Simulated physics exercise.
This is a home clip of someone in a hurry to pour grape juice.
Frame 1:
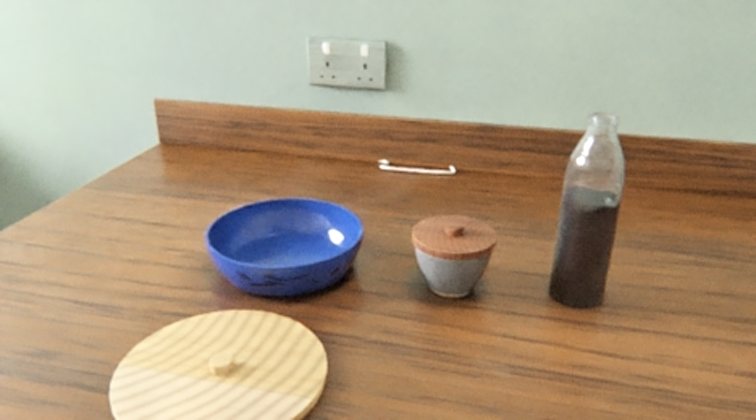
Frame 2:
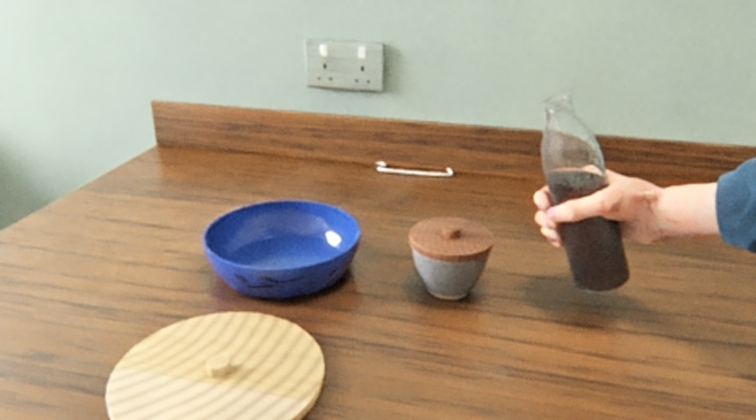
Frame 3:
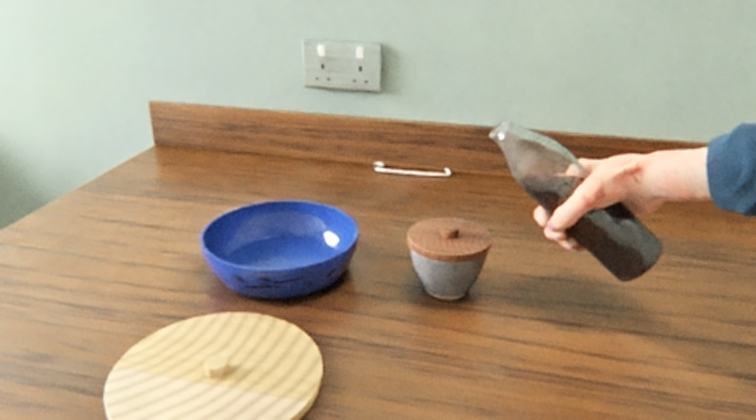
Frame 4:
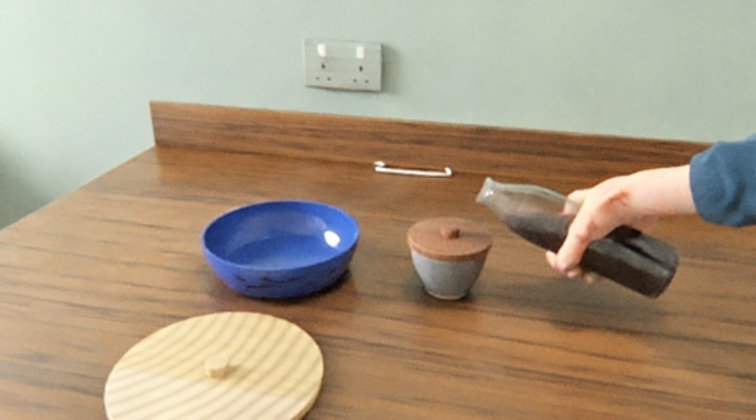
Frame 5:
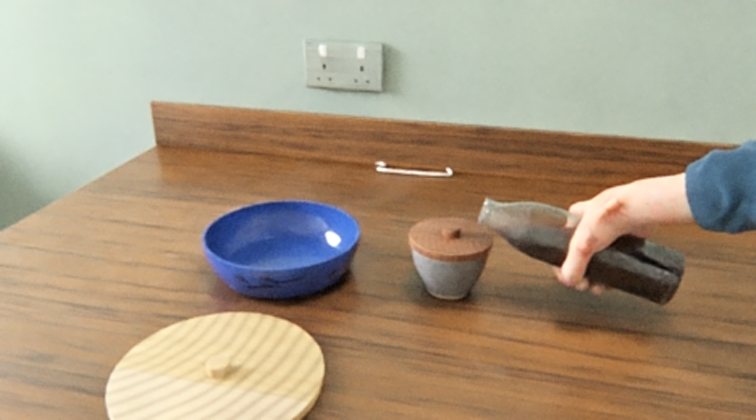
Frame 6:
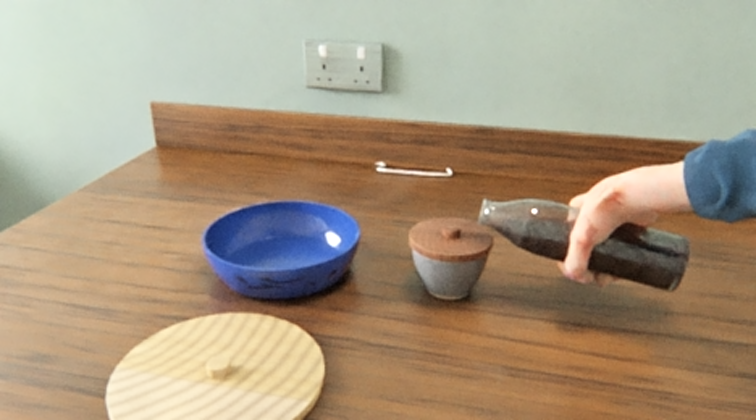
Hand lifting a glass bottle of dark liquid and tilting it leftward beside a lidded cup and an open blue dish.
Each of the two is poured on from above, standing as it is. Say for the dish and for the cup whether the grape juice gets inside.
The dish gets a share; the cup gets no share.
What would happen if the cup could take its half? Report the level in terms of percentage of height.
Close to 75 %.
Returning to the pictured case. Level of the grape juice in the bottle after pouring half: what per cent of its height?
30 per cent, roughly.
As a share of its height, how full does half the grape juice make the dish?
Looks like roughly 20 percent to me.
Shortly, it hits the lid of the cup and runs off.
Then, the grape juice goes into the dish.
At the finish, the cup is empty, in a puddle; the dish has its share inside.
